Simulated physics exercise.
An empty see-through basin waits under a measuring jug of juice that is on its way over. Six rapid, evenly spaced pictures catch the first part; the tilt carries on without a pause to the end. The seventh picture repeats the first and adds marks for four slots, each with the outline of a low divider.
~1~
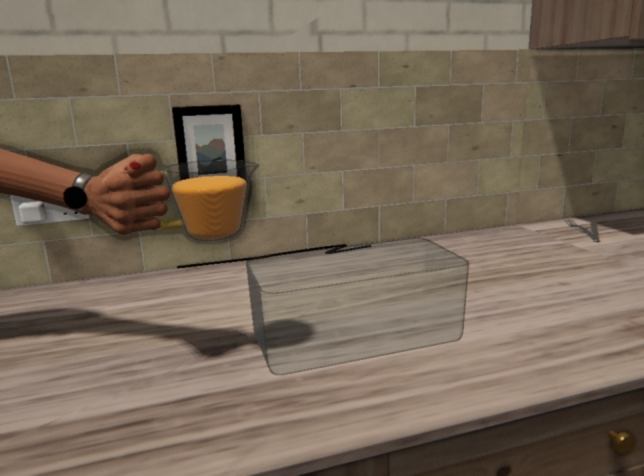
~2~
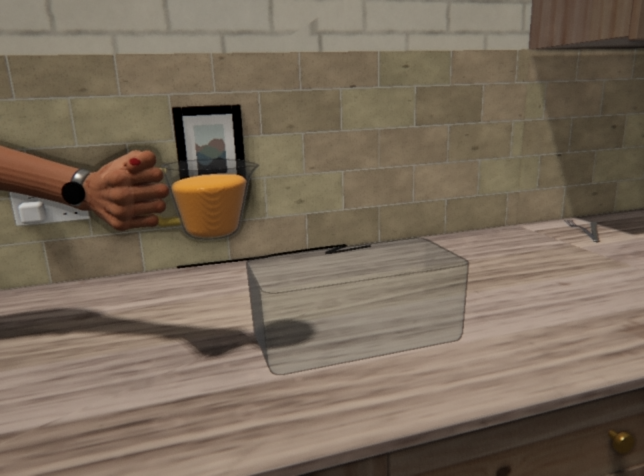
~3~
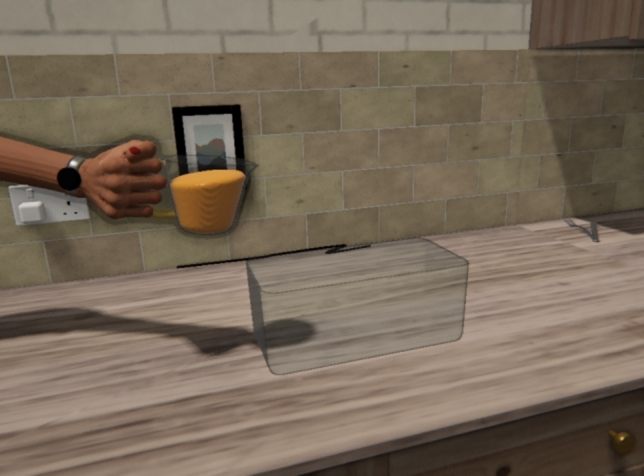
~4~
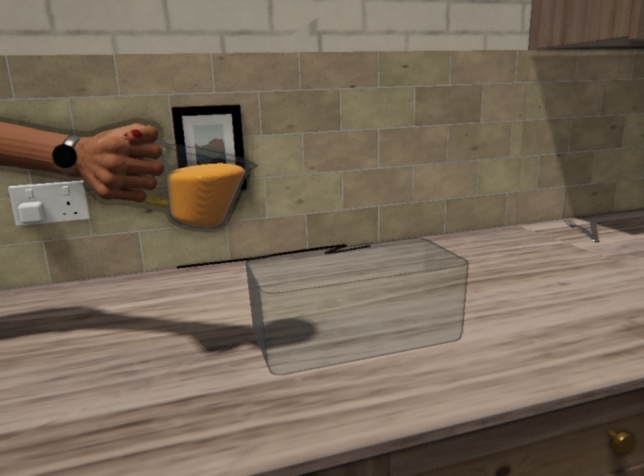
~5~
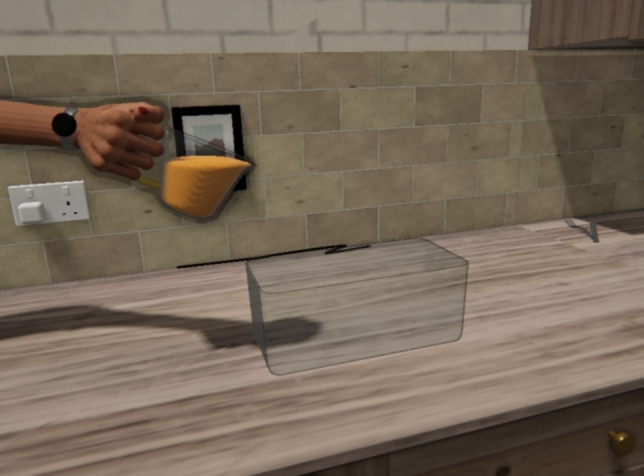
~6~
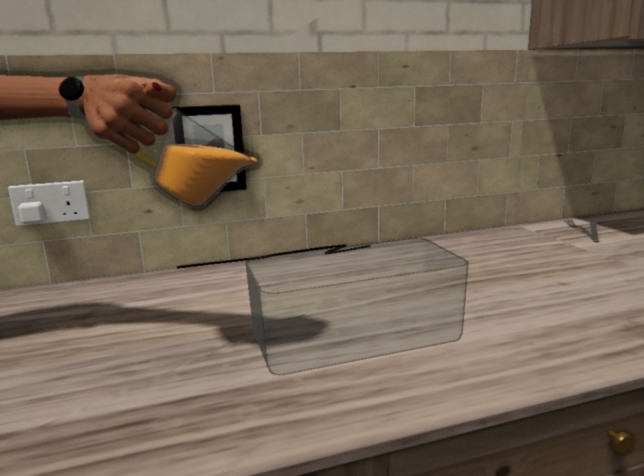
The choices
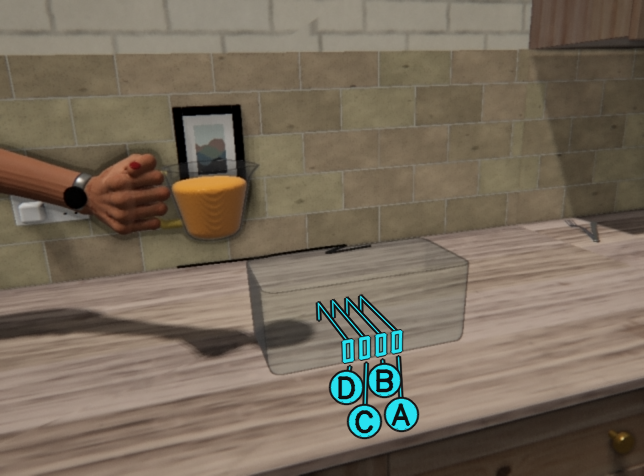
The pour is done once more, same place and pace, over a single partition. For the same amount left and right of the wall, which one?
C works best here.
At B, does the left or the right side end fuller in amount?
The left side.
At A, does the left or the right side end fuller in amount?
The left one.
In cyan, A at (398, 357); B at (382, 360); C at (366, 363); D at (349, 366).
With A, about 77 % ends left of the wall and 12 % right of it; 11 % is lost outside.
With B, about 80 % ends left of the wall and 9 % right of it; 11 % is lost outside.
With C, about 47 % ends left of the wall and 49 % right of it; 4 % is lost outside.
With D, about 18 % ends left of the wall and 78 % right of it; 4 % is lost outside.
